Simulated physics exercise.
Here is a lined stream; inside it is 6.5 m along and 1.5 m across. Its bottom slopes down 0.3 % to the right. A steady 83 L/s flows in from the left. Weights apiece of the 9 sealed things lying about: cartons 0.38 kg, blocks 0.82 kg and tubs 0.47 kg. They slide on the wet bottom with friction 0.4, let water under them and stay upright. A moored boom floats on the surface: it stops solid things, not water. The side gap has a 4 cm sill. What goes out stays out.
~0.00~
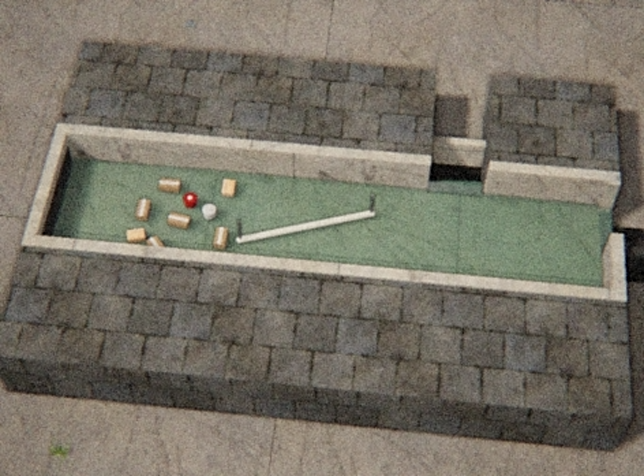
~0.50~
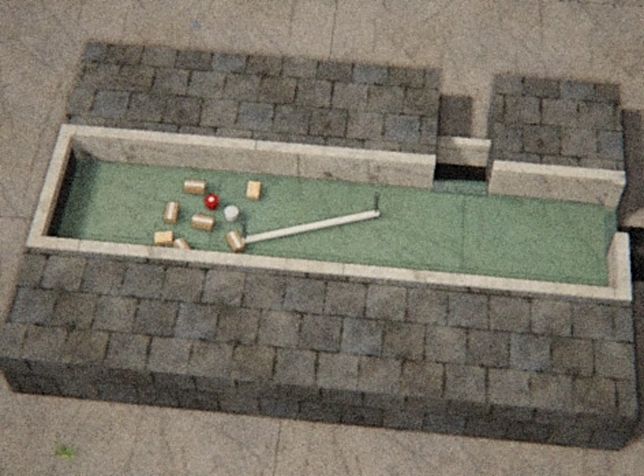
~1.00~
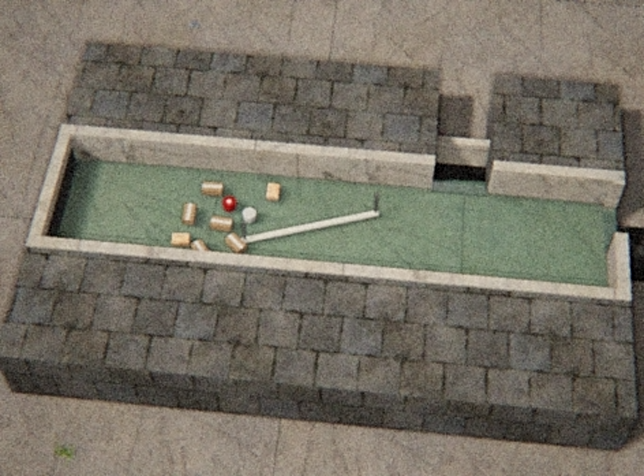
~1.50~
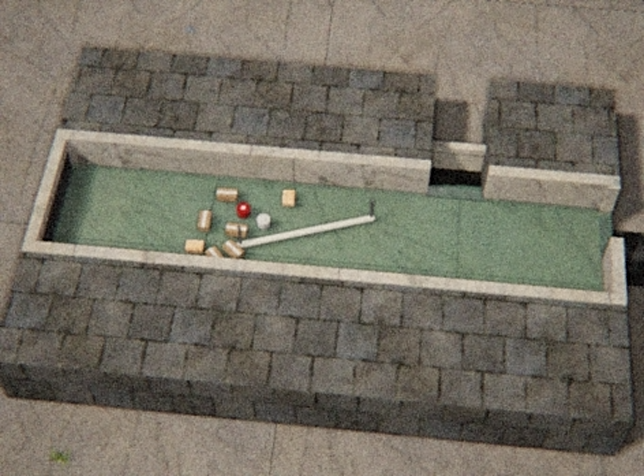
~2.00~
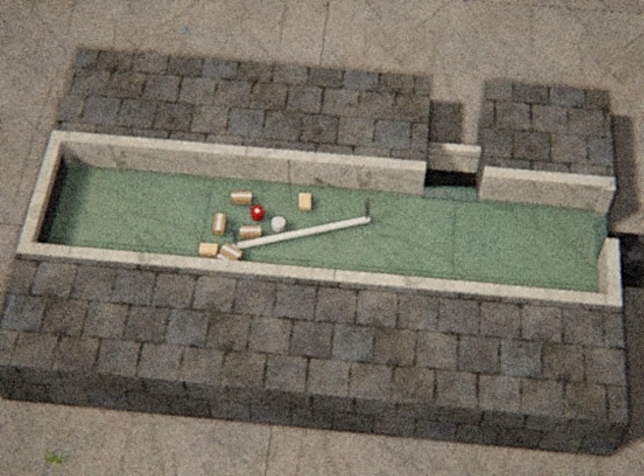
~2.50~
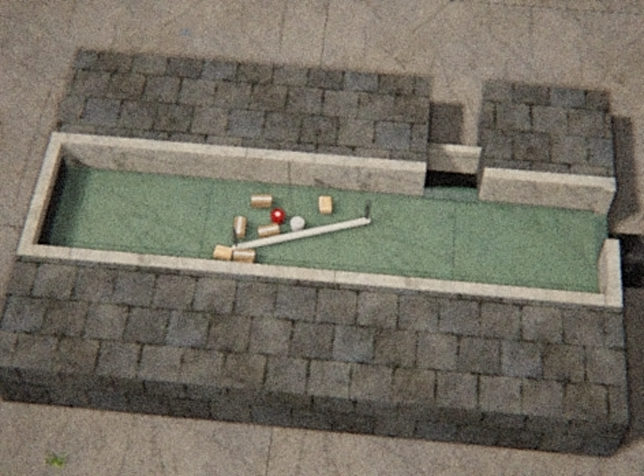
A loose cluster of small tan blocks, with one red tub and one white tub among them, drifts rightward along a green, stone-lined channel seen from above at an angle. Dark paving flanks the water, and a pale boom lies slantwise across the middle, left of a side gap. The floating pieces slide steadily along together, the lower ones bunching near the boom's left end, while the view shifts very slightly.
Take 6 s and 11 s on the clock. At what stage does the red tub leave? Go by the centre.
Expect it between the two times.
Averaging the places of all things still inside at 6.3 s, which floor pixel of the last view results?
Around (385, 238).
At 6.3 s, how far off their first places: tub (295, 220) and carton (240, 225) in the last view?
In turn: 250 cm, 250 cm.
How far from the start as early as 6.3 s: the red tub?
Roughly 250 cm by then.
After 3.5 s the red tub is near (316, 216), 1.6 m from its start, afloat; 0 of 9 are out; 9 afloat.
After 6.3 s the red tub is near (400, 204), 2.6 m from its start, afloat; 1 of 9 are out; 8 afloat.
After 10.0 s the red tub has gone out (at 7.9 s); 6 of 9 are out; 3 afloat.
After 14.0 s the red tub has gone out (at 7.9 s); 8 of 9 are out; 1 afloat.
